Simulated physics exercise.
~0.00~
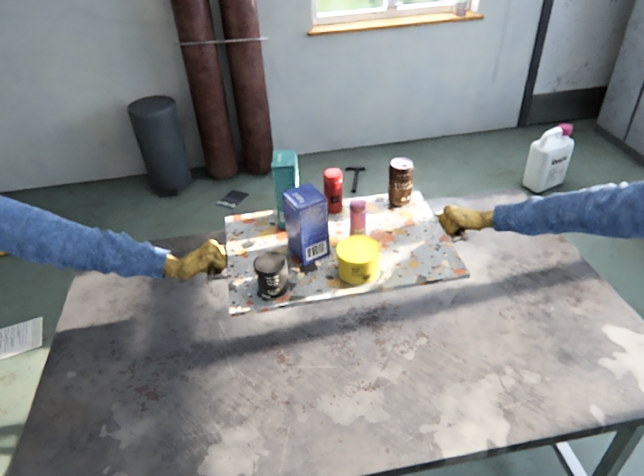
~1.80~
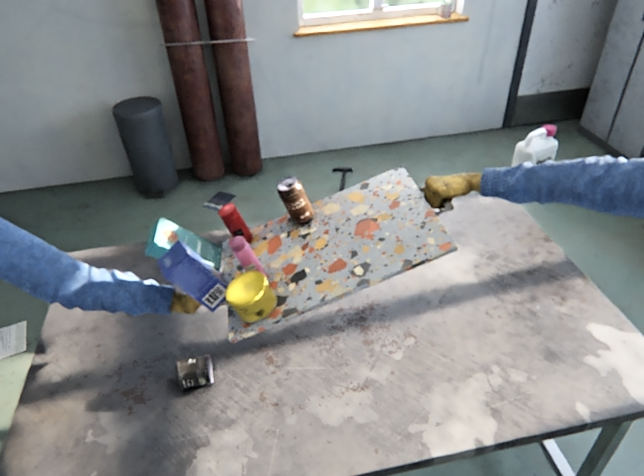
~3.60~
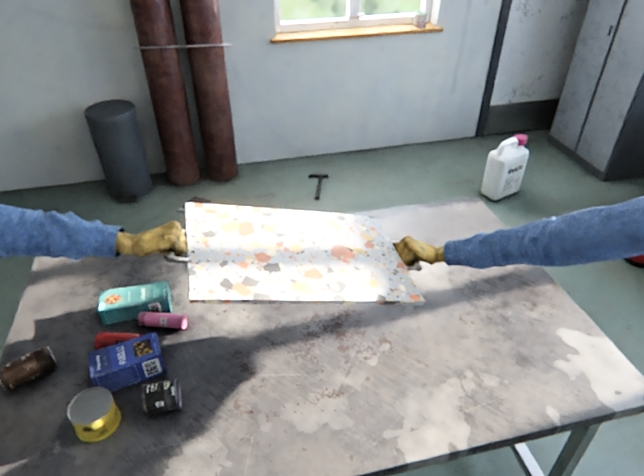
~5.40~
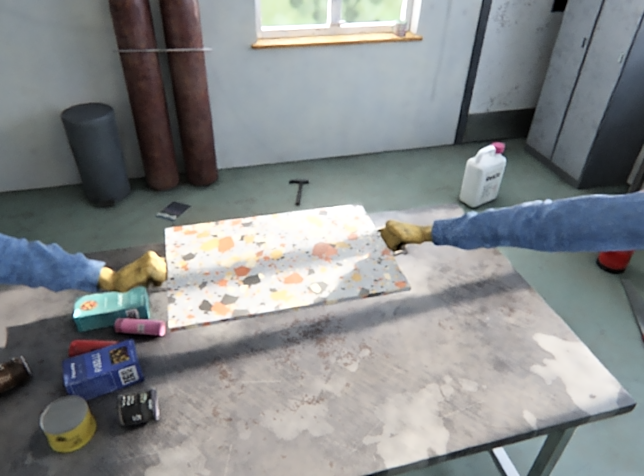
A speckled, rimless tray held in two gloved hands tipped down to the left, and the cartons, cans, shakers and yellow tub on it slid off onto the table. The hands then brought the empty tray back up, leaving everything scattered at the left.
